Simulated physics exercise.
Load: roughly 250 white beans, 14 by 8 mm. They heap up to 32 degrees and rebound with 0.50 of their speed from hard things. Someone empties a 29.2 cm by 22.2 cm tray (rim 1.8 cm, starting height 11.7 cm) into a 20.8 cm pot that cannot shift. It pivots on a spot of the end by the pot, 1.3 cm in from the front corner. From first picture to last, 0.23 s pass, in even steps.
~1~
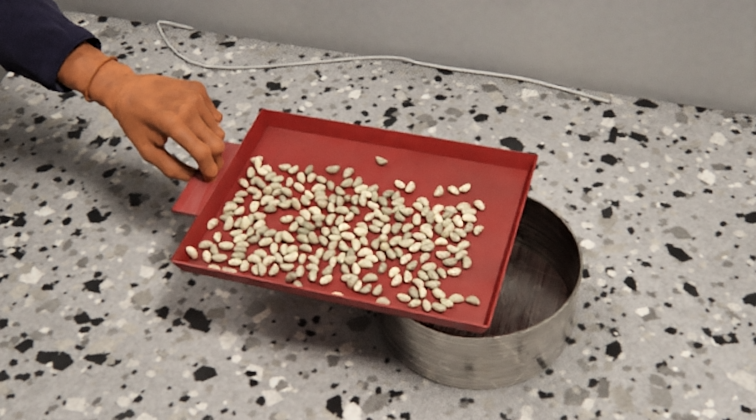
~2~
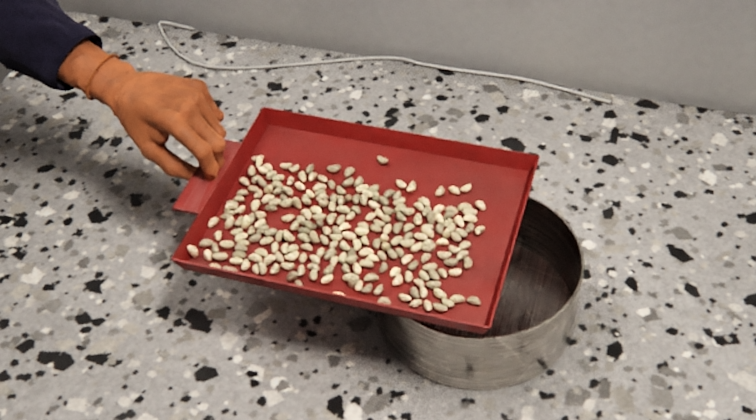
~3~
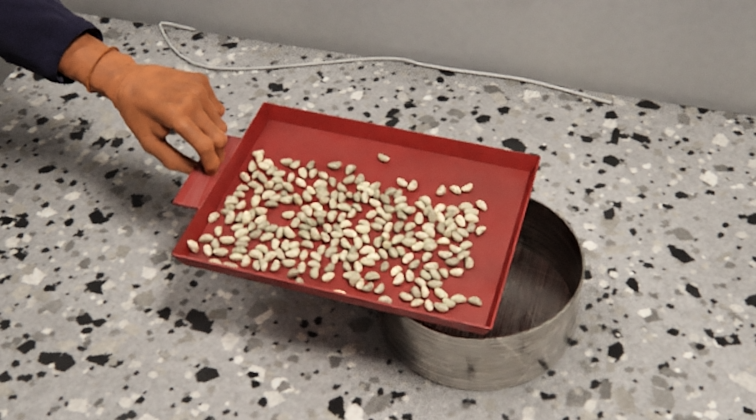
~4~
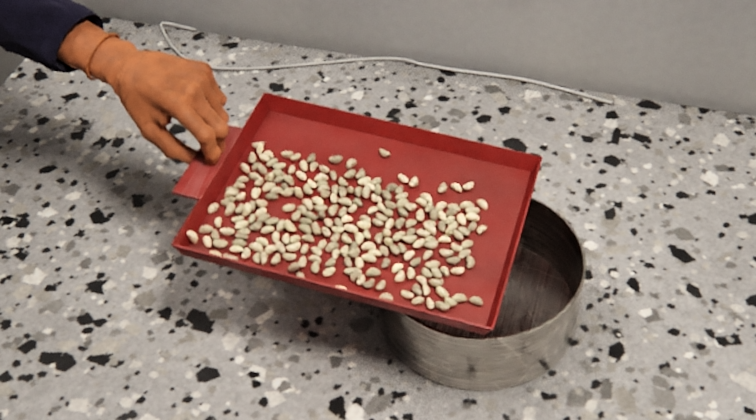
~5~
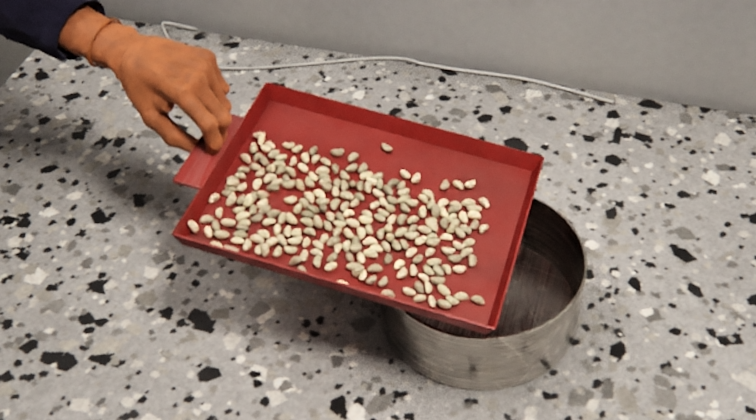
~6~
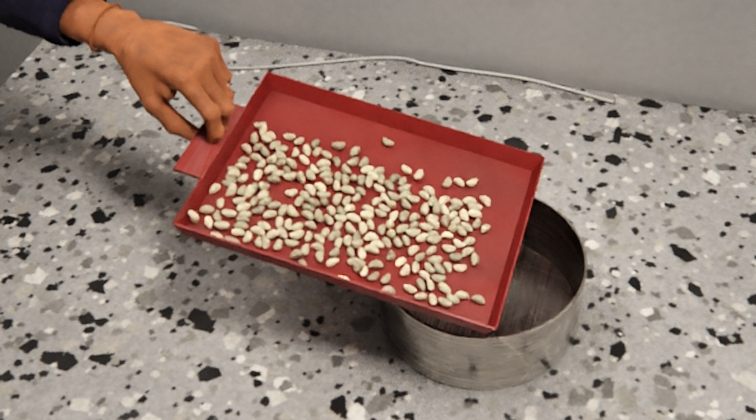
The video shows a hand holding a red tray of white beans beside a round metal pot on a speckled surface, slowly raising the tray's left end so it tilts slightly toward the right while the beans barely shift.
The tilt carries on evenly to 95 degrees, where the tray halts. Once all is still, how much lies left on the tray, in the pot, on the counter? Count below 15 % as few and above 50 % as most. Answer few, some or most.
Tray: Few, pot: Most, counter: Some.
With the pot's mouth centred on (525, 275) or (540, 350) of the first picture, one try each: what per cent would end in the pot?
About 85 and 70 per cent.
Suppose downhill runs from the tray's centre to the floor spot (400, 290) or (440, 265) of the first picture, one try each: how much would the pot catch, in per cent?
About 0 and 0 per cent.
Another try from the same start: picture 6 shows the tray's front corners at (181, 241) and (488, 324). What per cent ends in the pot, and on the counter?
Pot 0, counter 100.
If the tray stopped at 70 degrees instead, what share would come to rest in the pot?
Then about 35 per cent.
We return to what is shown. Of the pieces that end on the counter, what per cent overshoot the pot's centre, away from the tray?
Roughly 100 per cent.
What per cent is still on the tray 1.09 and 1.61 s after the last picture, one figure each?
In turn: 55, 0.
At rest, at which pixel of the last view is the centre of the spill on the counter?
Around (582, 405).
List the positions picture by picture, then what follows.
Tray tilt 0 degrees, front corners at (180, 257) and (483, 320); middle of the pieces at (343, 227); pot at (477, 256), in the first picture.
Tray tilt 1 degrees, front corners at (181, 255) and (484, 320); middle of the pieces at (345, 226), in the second picture.
Tray tilt 2 degrees, front corners at (181, 250) and (485, 321); middle of the pieces at (345, 224), in the third picture.
Tray tilt 5 degrees, front corners at (181, 241) and (487, 321), lowest corner right back; middle of the pieces at (346, 219), in the fourth picture.
Tray tilt 7 degrees, front corners at (182, 231) and (489, 321), lowest corner right back; middle of the pieces at (348, 213), in the fifth picture.
Tray tilt 10 degrees, front corners at (183, 220) and (490, 321), lowest corner right back; middle of the pieces at (350, 208); pot at (481, 256), in the sixth picture.
Then, 0.65 s after the last picture, tilt 50 degrees; the tray holds 95 %, the pot 0 %.
Then, 1.09 s after the last picture, tilt 76 degrees; the tray holds 55 %, the pot 25 %.
Then, 1.61 s after the last picture, tilt 95 degrees; the tray holds 0 %, the pot 65 %.
In the end, tray 0 %, pot 65 %, counter 35 %.
